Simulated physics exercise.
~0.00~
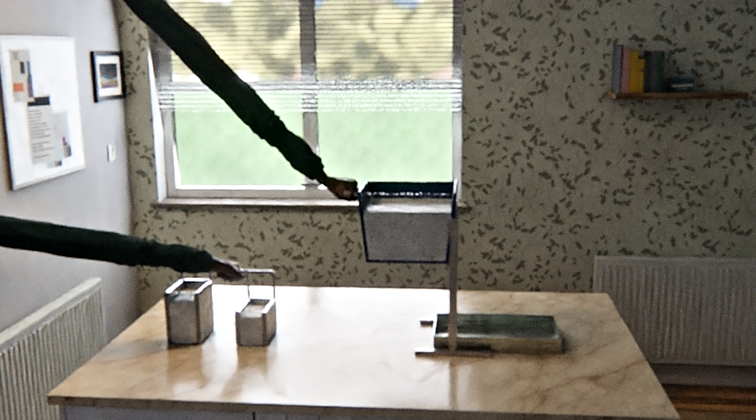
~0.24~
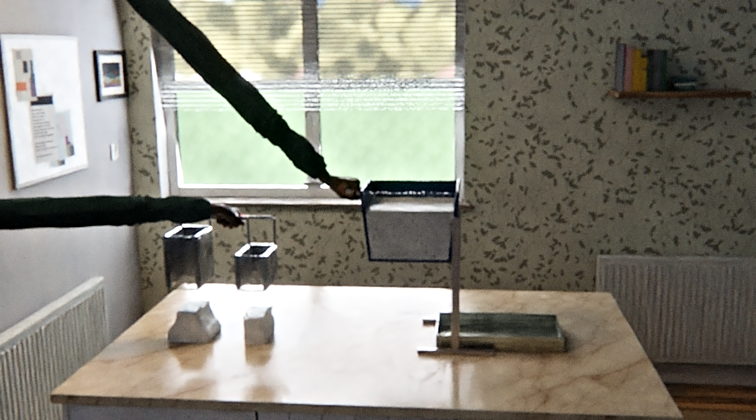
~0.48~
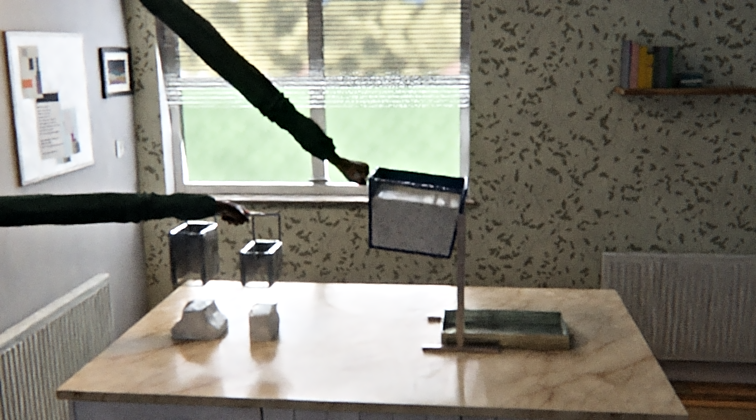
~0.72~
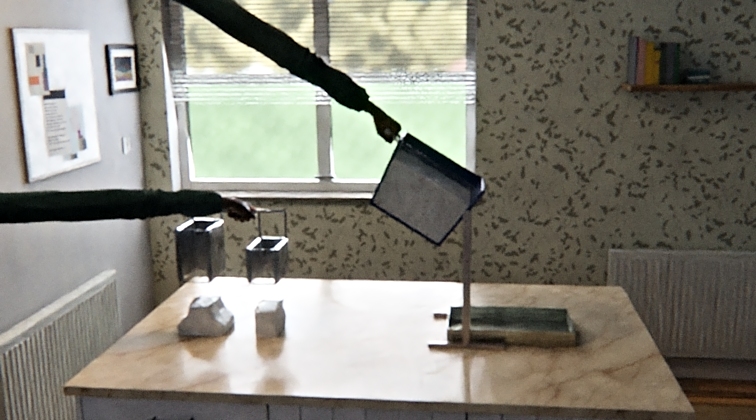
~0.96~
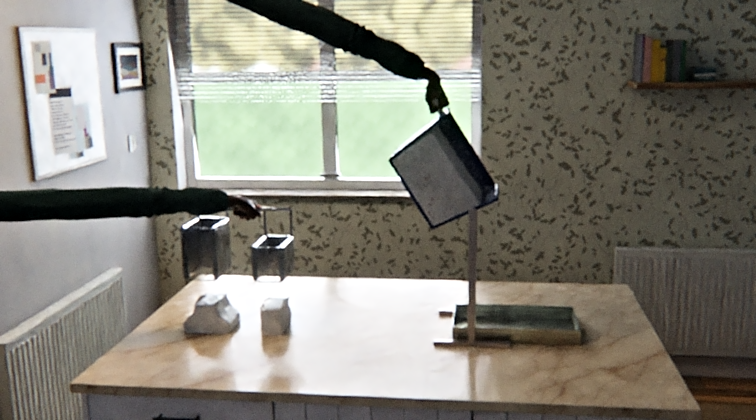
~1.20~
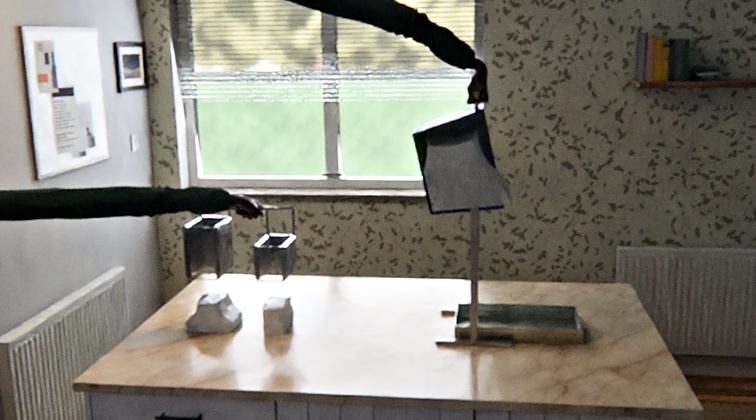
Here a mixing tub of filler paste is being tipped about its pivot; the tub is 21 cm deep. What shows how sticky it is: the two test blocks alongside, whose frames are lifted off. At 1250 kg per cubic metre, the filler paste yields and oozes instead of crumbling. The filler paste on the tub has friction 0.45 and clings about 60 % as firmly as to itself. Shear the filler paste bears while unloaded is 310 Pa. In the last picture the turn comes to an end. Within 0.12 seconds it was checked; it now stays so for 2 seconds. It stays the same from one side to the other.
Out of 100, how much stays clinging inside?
50 %.
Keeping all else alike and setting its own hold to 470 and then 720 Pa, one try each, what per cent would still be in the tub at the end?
In order: Around 60 % and around 100 %.
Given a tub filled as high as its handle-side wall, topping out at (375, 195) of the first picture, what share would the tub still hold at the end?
Some 65 per cent, I reckon.
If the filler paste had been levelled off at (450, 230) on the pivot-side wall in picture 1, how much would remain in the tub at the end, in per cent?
I'd guess around 90 in a hundred.
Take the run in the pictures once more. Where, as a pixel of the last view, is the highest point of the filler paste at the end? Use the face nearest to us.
Peak location: Approx. (443, 176).
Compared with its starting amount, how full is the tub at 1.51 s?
Some 55 per cent.
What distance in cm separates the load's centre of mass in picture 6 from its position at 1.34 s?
Something like 6 cm, I'd say.
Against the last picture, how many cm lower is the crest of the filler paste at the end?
11 cm.
After 1.34 s, the tub is at 78 degrees and holds 79 %.
After 1.51 s, the tub is at 78 degrees and holds 57 %.
After 1.68 s, the tub is at 78 degrees and holds 50 %.
After 1.85 s, the tub is at 78 degrees and holds 50 %.
After 3.20 s, the tub is at 78 degrees and holds 50 %.
